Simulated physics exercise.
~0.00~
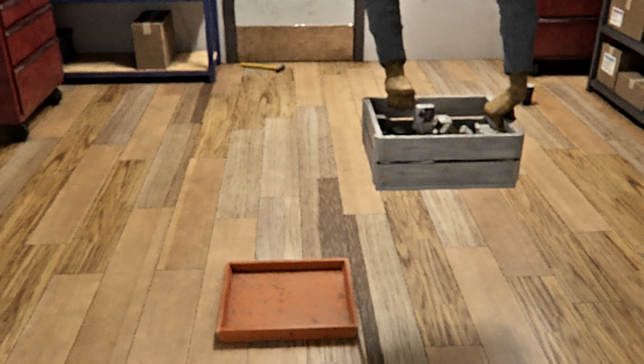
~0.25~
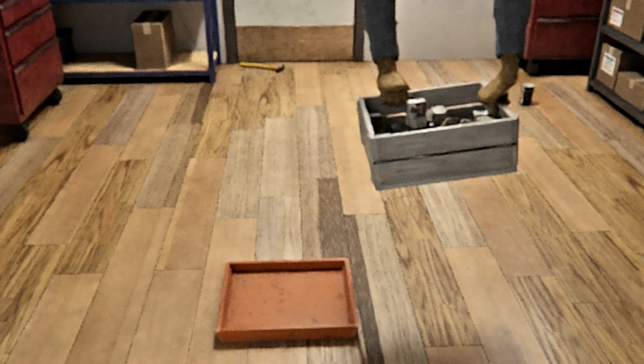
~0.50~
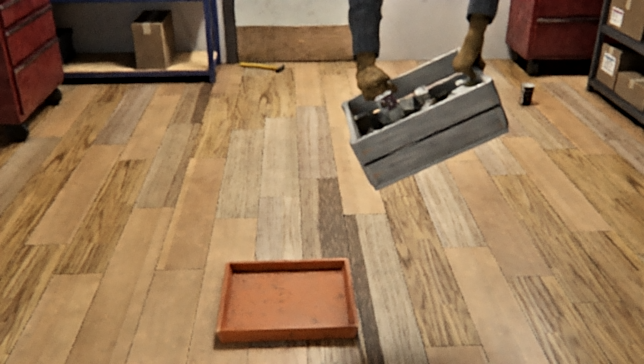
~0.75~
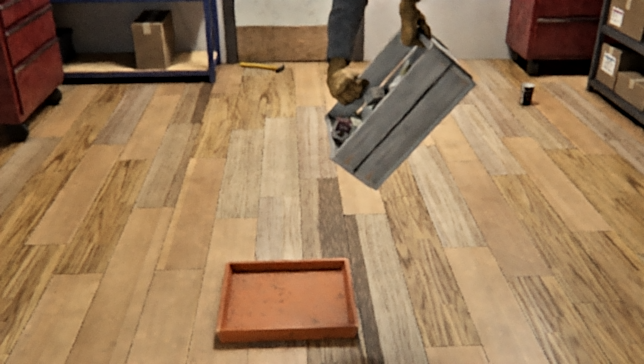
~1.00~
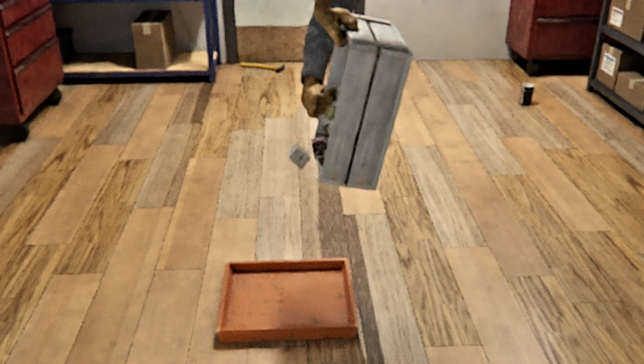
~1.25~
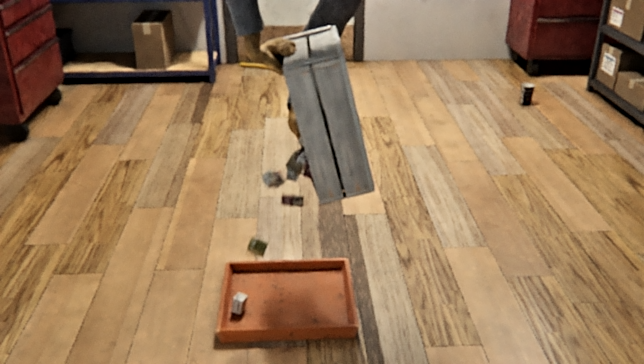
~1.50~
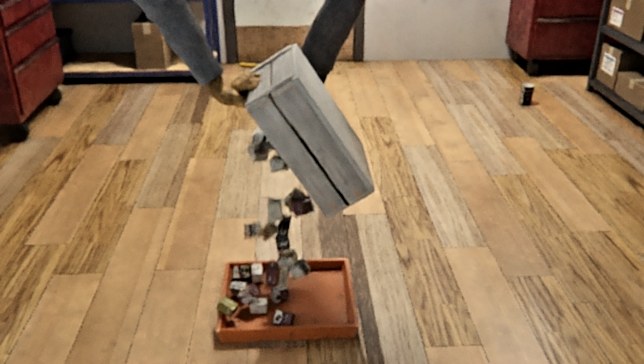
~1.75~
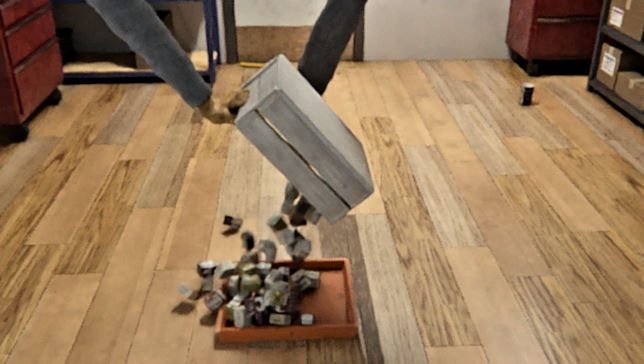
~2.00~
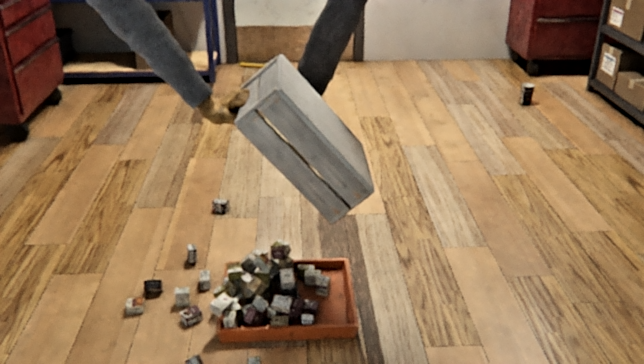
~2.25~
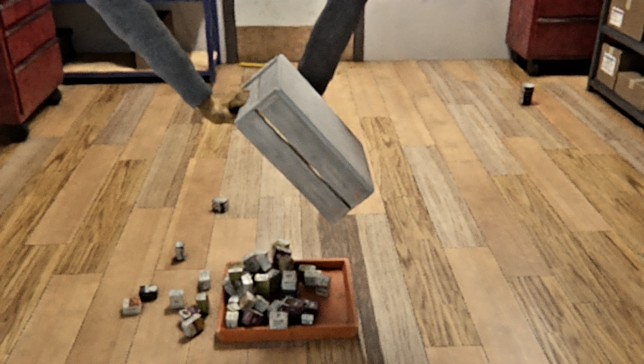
A grey-white crate was lifted and tipped over by two gloved hands above an empty orange tub, spilling a stream of small cartons that heaped up inside, while several tumbled onto the wooden floor, mostly to the left, and stayed there.
